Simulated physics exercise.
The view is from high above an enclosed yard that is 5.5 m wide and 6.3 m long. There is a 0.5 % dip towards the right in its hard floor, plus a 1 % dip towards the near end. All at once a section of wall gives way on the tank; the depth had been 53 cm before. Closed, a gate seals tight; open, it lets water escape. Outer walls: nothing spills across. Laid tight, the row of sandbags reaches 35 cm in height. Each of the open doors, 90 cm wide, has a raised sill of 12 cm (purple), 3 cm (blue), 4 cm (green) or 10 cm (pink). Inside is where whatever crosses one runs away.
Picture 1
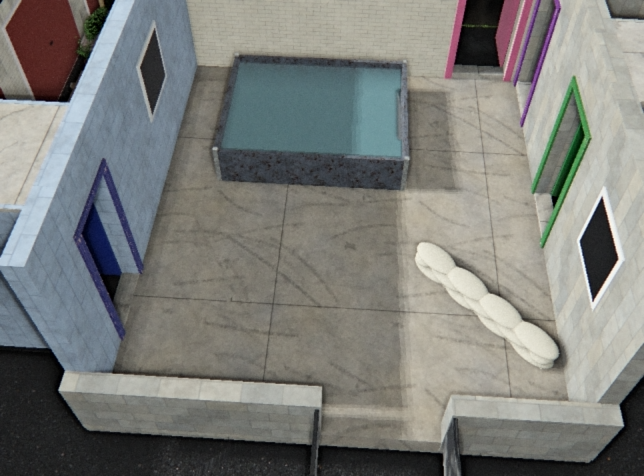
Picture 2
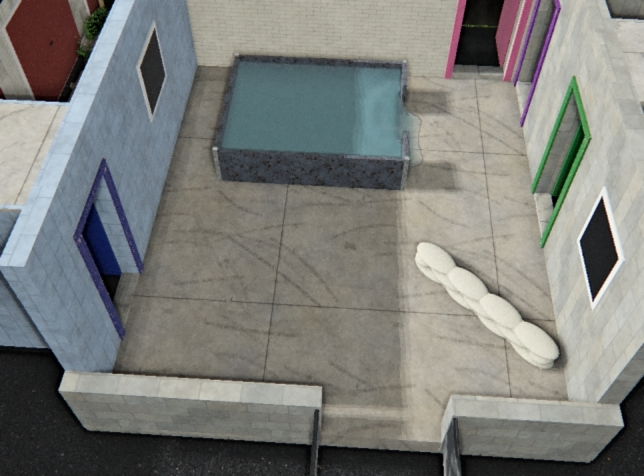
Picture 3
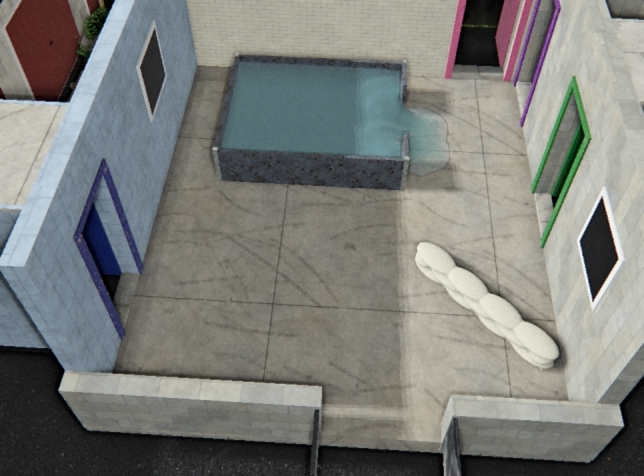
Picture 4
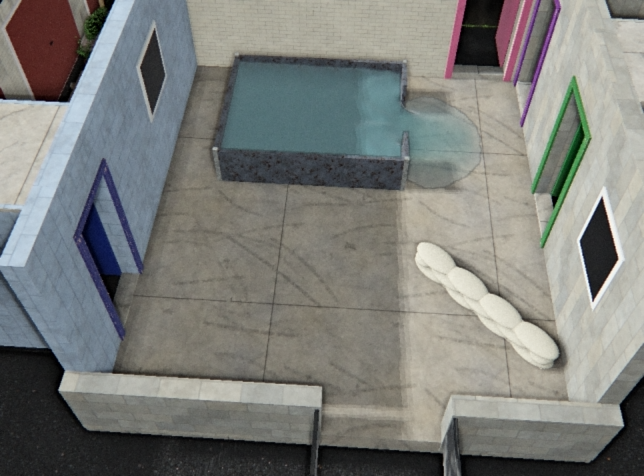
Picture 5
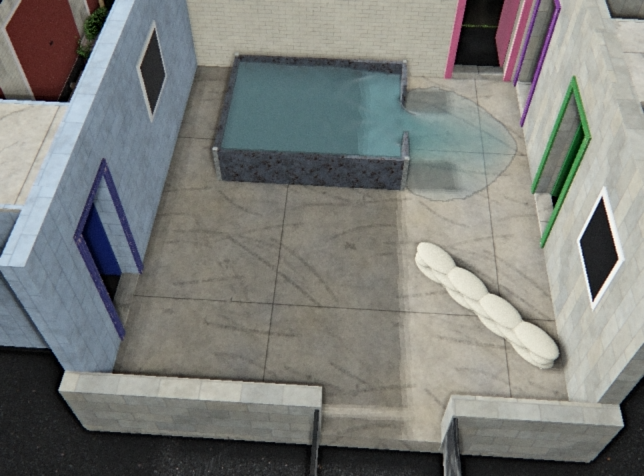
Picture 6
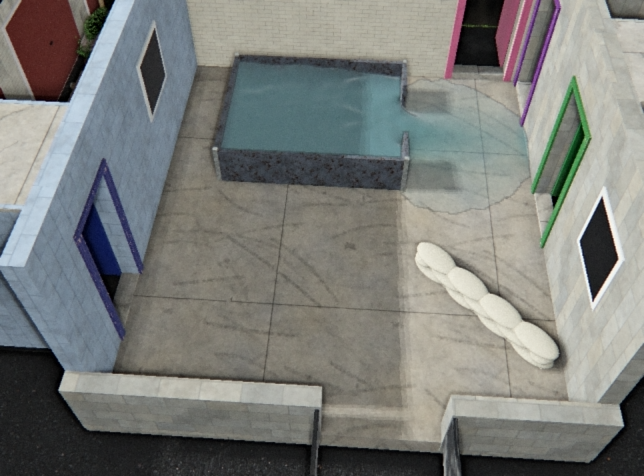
Water pours through a gap in the tank's right side and spreads across the paved yard.
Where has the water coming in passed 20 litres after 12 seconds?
At the end, the purple door is going to top the limit; the blue door is going to fall short of the limit; the green door is going to top the limit; the pink door is going to top the limit.
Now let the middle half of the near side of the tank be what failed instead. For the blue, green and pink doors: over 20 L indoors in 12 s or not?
Then blue would come out on the high side, green on the low side and pink on the low side.
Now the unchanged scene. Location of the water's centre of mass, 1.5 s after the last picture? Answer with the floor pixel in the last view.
It lies at roughly (361, 137) in pixels.
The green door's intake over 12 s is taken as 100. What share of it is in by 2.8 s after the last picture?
About 35 per cent.
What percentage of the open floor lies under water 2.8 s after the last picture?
Roughly 30 % of the floor is wet.
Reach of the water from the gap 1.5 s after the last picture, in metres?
I'd say close to 4.2 m.
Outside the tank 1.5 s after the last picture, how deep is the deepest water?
Max depth: About 33 centimetres.
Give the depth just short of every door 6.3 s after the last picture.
Depth readings (cm): Purple = 17; blue = 0; green = 10; pink = 14.
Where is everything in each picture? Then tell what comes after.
The first frame shows still water, 53 cm deep, in the tank at (316, 108).
In the second frame, water pours out at (401, 130) and has run 0.6 m, to (408, 165); typically 6 cm deep outside, 53 cm at the tank's back.
In the third frame, water pours out at (401, 130) and has run 0.8 m, to (443, 161); typically 8 cm deep outside, 53 cm at the tank's back.
In the fourth frame, water pours out at (401, 130) and has run 1.2 m, to (476, 149); typically 7 cm deep outside, 53 cm at the tank's back.
In the fifth frame, the front is at (511, 151), 1.8 m from the gap at (401, 130); 2.8 m2 of floor is under water; 53 cm left at the back of the tank.
In the sixth frame, the front is at (529, 171), 2.1 m from the gap at (401, 129); 3.7 m2 of floor is under water; 53 cm left at the back of the tank.
Then, 0.7 s after the last picture water covers 20 % of the floor and is deepest (32 cm) near (517, 146); purple door 23 cm at the sill, 6 L in, blue door not reached, green door 14 cm at the sill, 3 L in, pink door 5 cm at the sill, 0 L in.
Then, 1.5 s after the last picture water covers 25 % of the floor and is deepest (33 cm) near (507, 153); purple door 28 cm at the sill, 52 L in, blue door not reached, green door 15 cm at the sill, 41 L in, pink door 18 cm at the sill, 11 L in.
Then, 2.8 s after the last picture water covers 30 % of the floor and is deepest (31 cm) near (549, 348); purple door 25 cm at the sill, 152 L in, blue door not reached, green door 13 cm at the sill, 101 L in, pink door 19 cm at the sill, 59 L in.
Then, 6.3 s after the last picture water covers 65 % of the floor and is deepest (22 cm) near (533, 334); purple door 17 cm at the sill, 238 L in, blue door not reached, green door 10 cm at the sill, 188 L in, pink door 14 cm at the sill, 134 L in.
Then, 11.3 s after the last picture water covers 90 % of the floor and is deepest (16 cm) near (549, 348); purple door 12 cm at the sill, 255 L in, blue door 5 cm at the sill, 5 L in, green door 9 cm at the sill, 268 L in, pink door 10 cm at the sill, 156 L in.
